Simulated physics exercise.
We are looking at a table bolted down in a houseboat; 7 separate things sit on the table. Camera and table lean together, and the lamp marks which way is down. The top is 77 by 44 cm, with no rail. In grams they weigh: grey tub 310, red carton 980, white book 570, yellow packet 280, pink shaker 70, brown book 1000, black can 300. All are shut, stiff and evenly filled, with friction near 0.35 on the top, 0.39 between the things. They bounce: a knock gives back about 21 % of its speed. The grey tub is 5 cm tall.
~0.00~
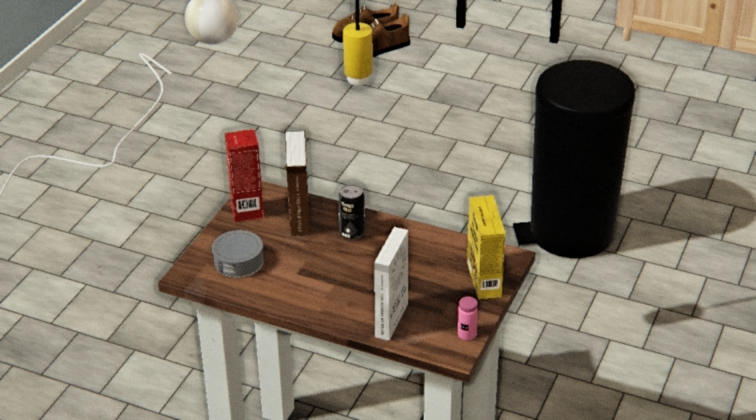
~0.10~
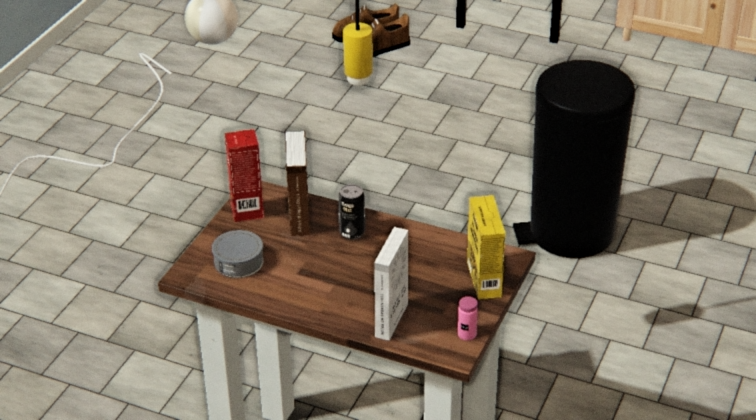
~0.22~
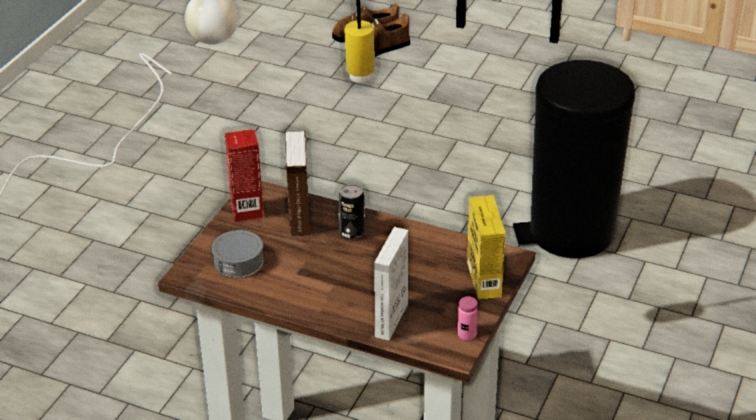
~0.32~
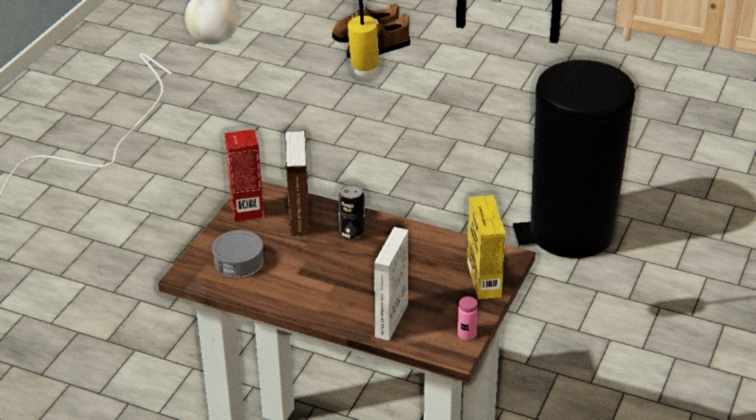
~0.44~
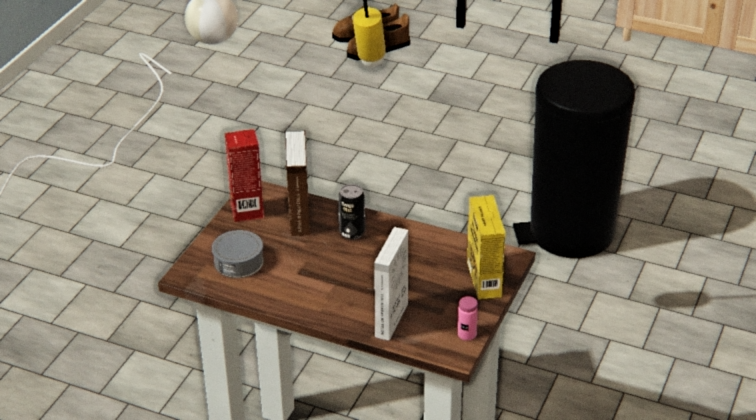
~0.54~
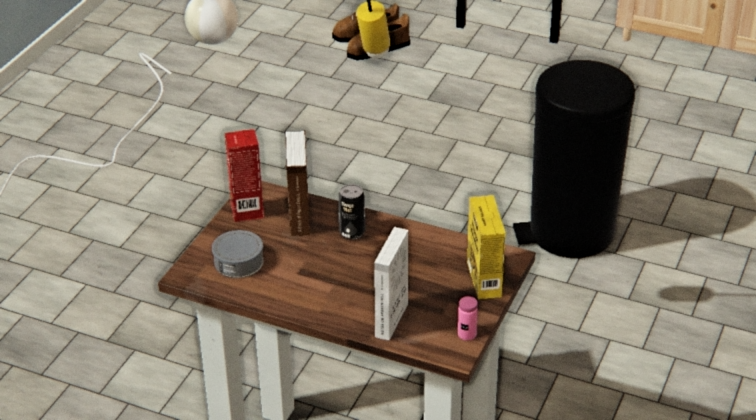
A wooden table holds seven motionless items while a hanging yellow cylinder swings slightly right beyond.
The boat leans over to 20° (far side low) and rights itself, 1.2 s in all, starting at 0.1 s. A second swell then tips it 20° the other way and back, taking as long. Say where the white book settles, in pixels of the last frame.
Resting place of the white book: (392, 284).
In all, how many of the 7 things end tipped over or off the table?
In all, 0.
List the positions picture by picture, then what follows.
In the first frame, boat level; white book (392, 284); grey tub (238, 254).
In the second frame, boat level; yellow packet (486, 247); pink shaker (468, 318).
In the third frame, heel 2°, far side down; brown book (298, 183); black can (352, 212).
In the fourth frame, heel 6°, far side down; grey tub (238, 254); red carton (245, 176).
In the fifth frame, heel 12°, far side down; yellow packet (486, 247); pink shaker (468, 318).
In the sixth frame, heel 17°, far side down; white book (392, 284); brown book (298, 183).
After 0.84 s, heel 17°, far side down.
After 1.44 s, heel 3°, near side down.
After 1.94 s, heel 20°, near side down.
After 2.34 s, heel 3°, near side down.
At rest (3.0 s), all 7 in place, give or take 5 cm. Seen from the same camera at the end, white book near (392, 284).
